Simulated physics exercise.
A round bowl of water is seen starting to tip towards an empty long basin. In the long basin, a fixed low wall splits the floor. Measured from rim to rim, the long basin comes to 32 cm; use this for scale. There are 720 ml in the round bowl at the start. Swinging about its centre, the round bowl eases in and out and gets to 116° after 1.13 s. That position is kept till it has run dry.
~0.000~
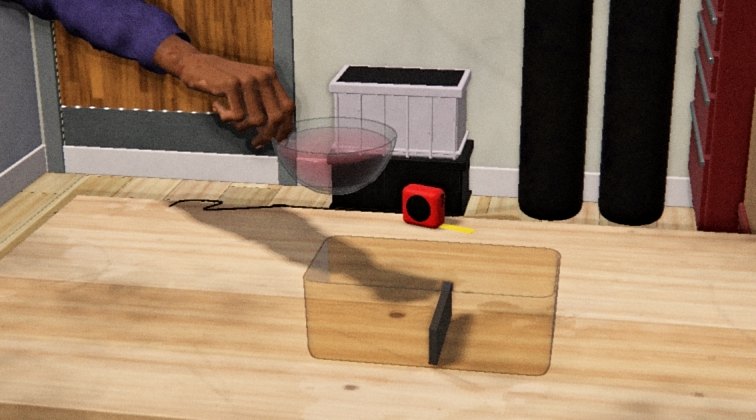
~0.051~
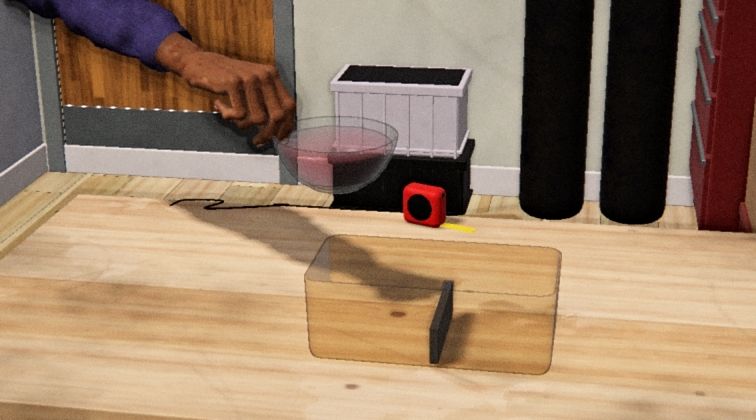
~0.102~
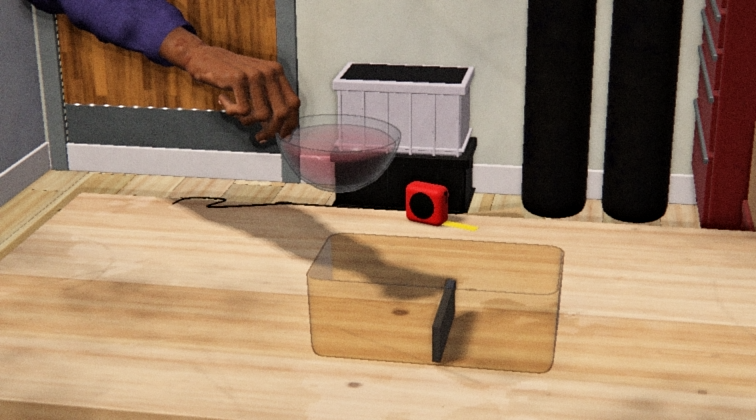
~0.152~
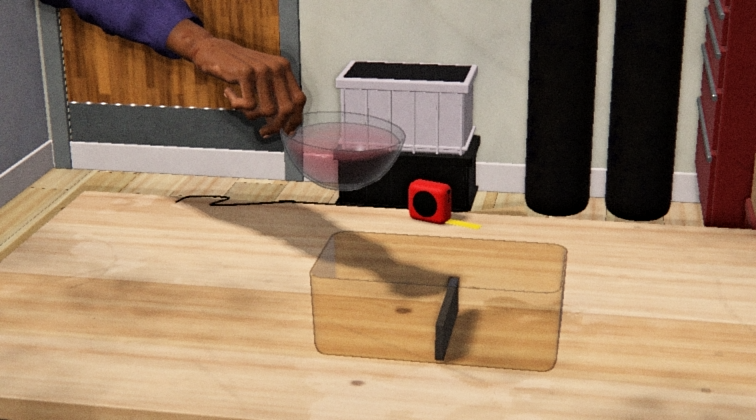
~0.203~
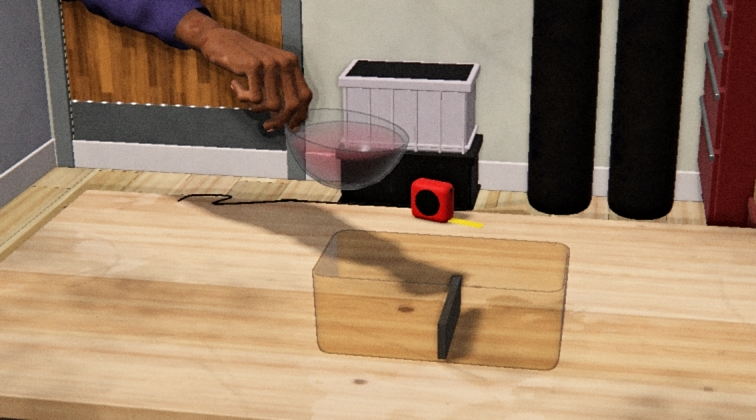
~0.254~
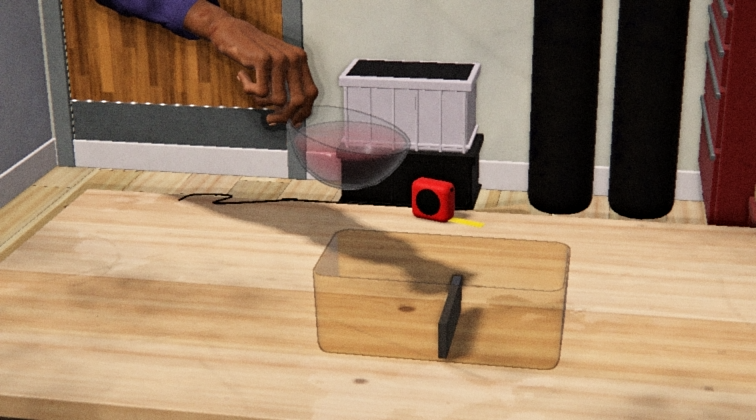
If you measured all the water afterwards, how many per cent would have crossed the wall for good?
Around 51 per cent would have crossed.
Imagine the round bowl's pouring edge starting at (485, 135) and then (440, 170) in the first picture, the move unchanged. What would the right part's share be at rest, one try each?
I'd say 80 percent on the first go, 90 percent on the next.
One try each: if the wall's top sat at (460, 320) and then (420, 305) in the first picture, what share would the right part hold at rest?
25 in a hundred, followed by 80 in a hundred.
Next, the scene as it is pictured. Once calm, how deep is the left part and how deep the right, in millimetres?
Depths: Left near 14 mm, right near 16 mm.
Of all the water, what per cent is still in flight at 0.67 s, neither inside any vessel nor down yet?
It comes to roughly 36 per cent.
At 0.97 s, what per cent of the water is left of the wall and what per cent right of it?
Lab note: Left near 48, right near 50.
Then, 0.67 s in, the tilt is 74° and 25 per cent is still to pour, 9 is left of the wall and 29 right of it.
Then, 0.97 s in, the tilt is 110° and 0 per cent is still to pour, 49 is left of the wall and 50 right of it.
Then, 1.29 s in, the tilt is 116° and 0 per cent is still to pour, 49 is left of the wall and 51 right of it.
Then, 1.63 s in, the tilt is 116° and 0 per cent is still to pour, 49 is left of the wall and 51 right of it.
Finally, 49 per cent lies left of the wall, 51 right of it and 1 outside.
